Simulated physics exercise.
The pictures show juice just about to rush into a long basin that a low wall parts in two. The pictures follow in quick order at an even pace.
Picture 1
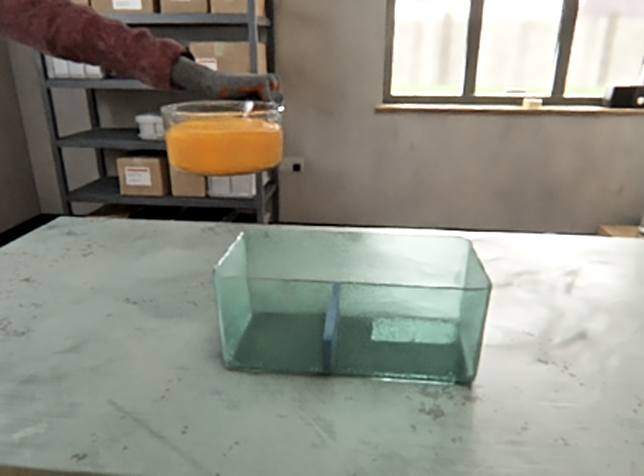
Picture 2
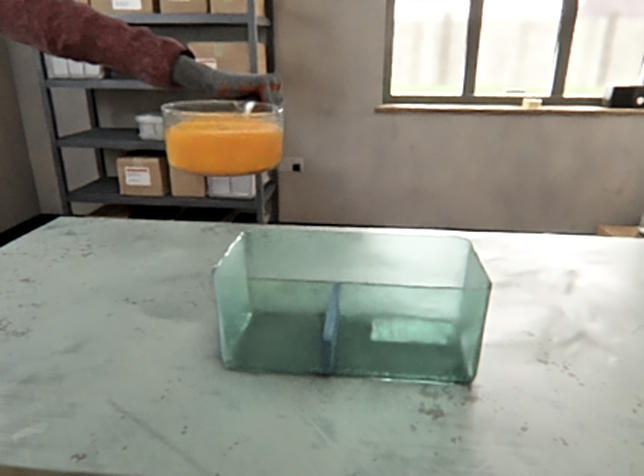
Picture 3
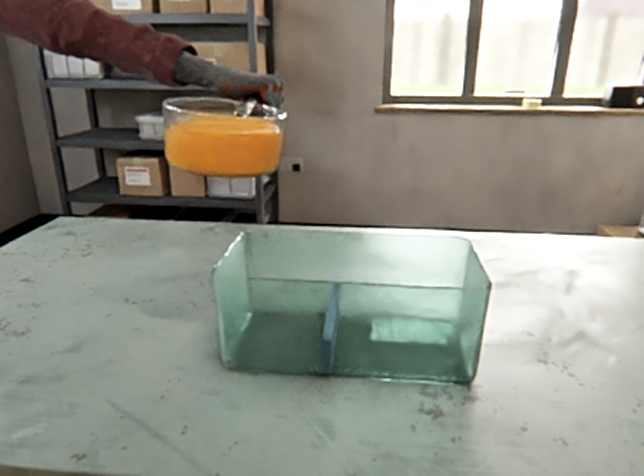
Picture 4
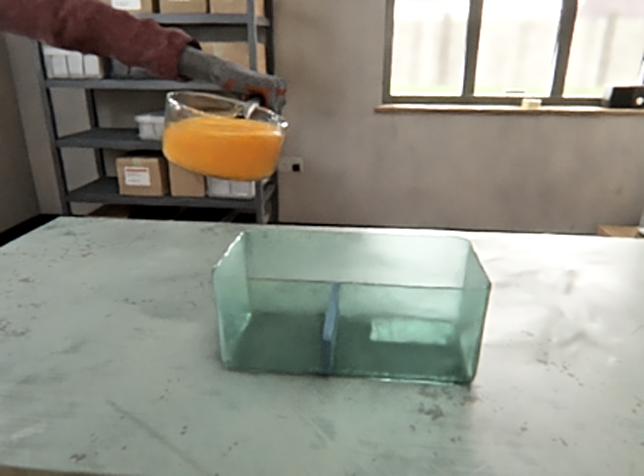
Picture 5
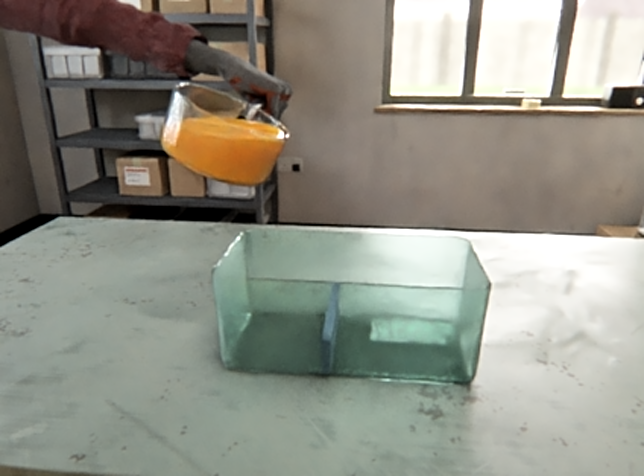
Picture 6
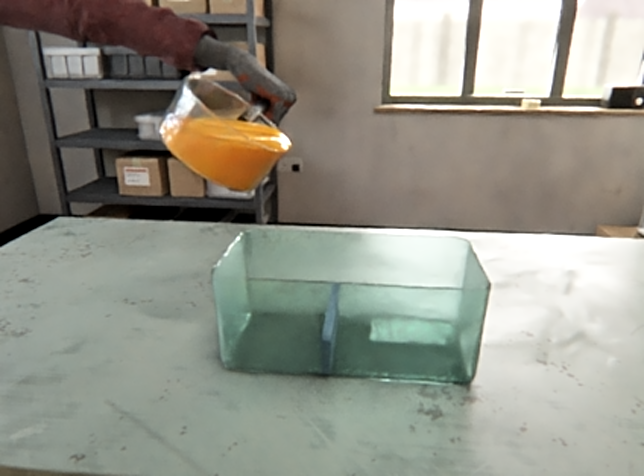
A gloved hand held a clear glass bowl of orange juice above a greenish, divided glass basin on a table, then gradually tilted the bowl to the right until the juice reached its rim.
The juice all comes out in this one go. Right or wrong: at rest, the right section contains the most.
Wrong.
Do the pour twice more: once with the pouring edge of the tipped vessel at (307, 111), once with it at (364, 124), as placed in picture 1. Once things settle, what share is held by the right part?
Estimate: 60 per cent, then 90 per cent.
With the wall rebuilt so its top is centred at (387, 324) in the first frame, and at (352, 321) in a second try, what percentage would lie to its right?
The first placement gives around 20 percent, the second 15 percent.
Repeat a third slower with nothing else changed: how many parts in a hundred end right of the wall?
Roughly 40 percent.
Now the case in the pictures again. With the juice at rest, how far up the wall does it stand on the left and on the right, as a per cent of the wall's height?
Left 50 %, right 10 %.
A moment on, the tilt is 104° and 18 per cent is still to pour, 22 is left of the wall and 11 right of it.
Next, the tilt is 110° and 3 per cent is still to pour, 67 is left of the wall and 25 right of it.
Then the tilt is 110° and 0 per cent is still to pour, 69 is left of the wall and 27 right of it.
Later the tilt is 110° and 0 per cent is still to pour, 69 is left of the wall and 28 right of it.
At rest 69 per cent lies left of the wall, 28 right of it and 3 outside.
